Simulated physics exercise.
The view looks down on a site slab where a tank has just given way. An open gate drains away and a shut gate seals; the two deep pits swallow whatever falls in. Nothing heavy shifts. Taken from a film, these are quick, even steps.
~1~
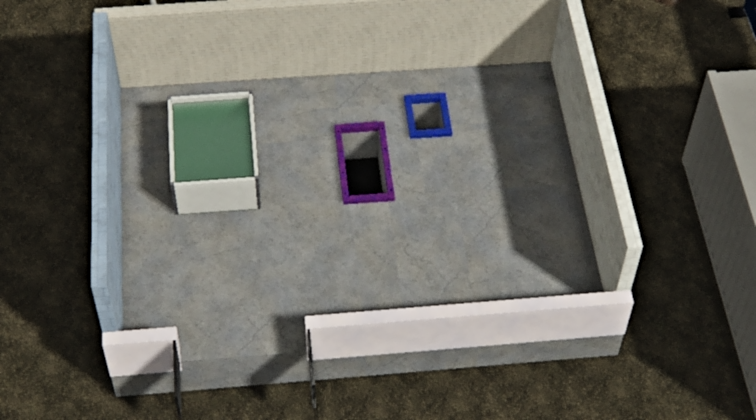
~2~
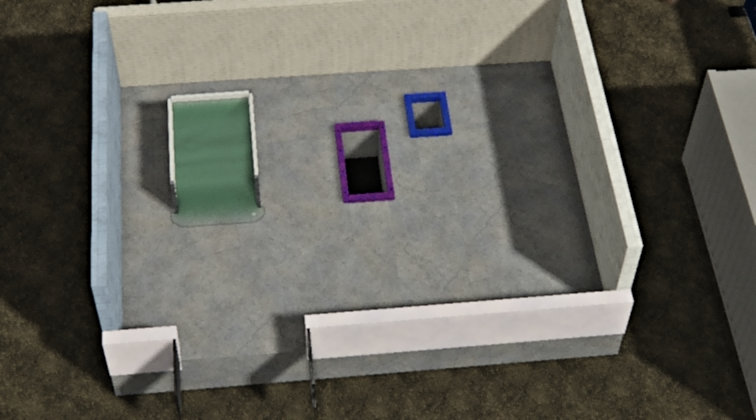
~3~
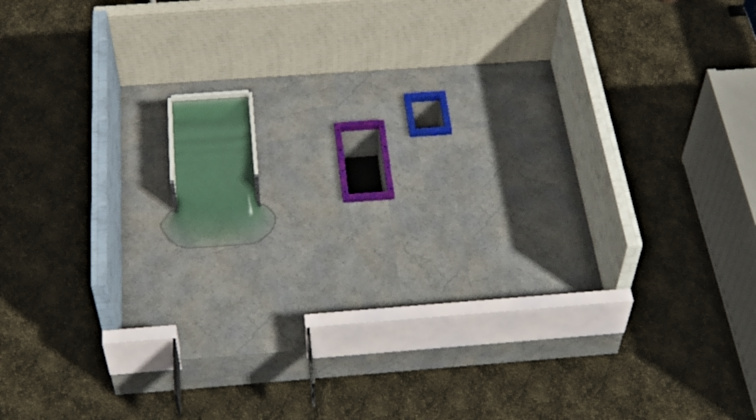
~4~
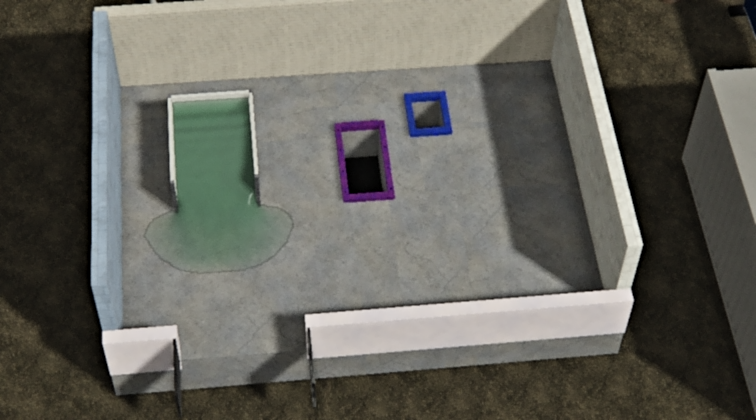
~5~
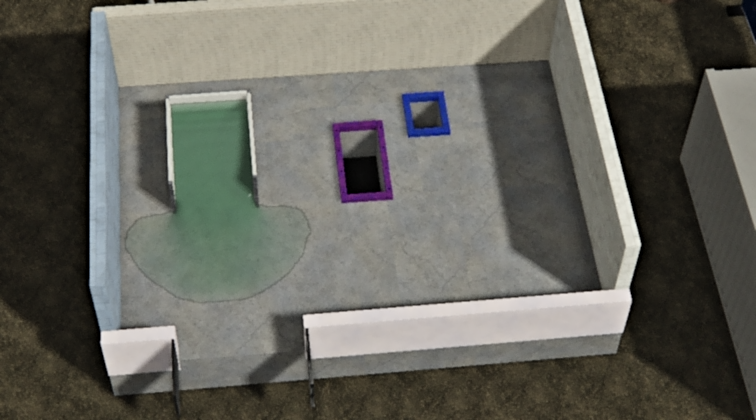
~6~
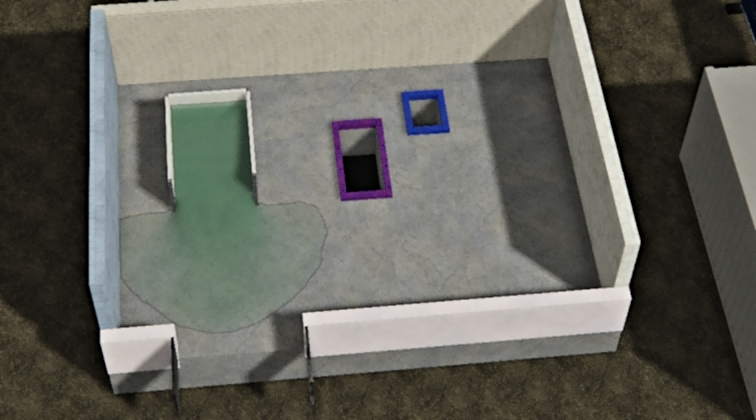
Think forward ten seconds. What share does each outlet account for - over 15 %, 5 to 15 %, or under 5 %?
One by one: The gate is busy - draining past fifteen per cent; the purple pit is nearly idle - draining beneath five per cent; the blue pit is nearly idle - draining beneath five per cent.
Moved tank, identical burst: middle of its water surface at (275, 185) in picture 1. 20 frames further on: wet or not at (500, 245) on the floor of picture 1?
The answer is submerged.
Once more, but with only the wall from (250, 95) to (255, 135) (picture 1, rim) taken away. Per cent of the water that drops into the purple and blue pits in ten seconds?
Roughly, in per cent: Purple 25, blue 4.
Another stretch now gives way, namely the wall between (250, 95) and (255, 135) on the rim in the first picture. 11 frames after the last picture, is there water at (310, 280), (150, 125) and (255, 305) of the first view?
Result, in sequence: Untouched by the flood; untouched by the flood; untouched by the flood.
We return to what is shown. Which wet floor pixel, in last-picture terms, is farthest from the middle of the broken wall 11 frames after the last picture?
About (475, 323).
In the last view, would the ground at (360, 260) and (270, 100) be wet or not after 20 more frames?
Submerged, then high and dry.
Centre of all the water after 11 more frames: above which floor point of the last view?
Near (224, 245).
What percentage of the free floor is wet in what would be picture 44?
About 50 per cent.
A moment on, water covers 25 % of the floor; the gate 8 %, the purple pit 0 %, the blue pit 0 %.
Next, water covers 30 % of the floor; the gate 22 %, the purple pit 0 %, the blue pit 0 %.
Then, water covers 35 % of the floor; the gate 38 %, the purple pit 0 %, the blue pit 0 %.
Later, water covers 50 % of the floor; the gate 49 %, the purple pit 0 %, the blue pit 0 %.
In the end, water covers 70 % of the floor; the gate 54 %, the purple pit 0 %, the blue pit 0 %.
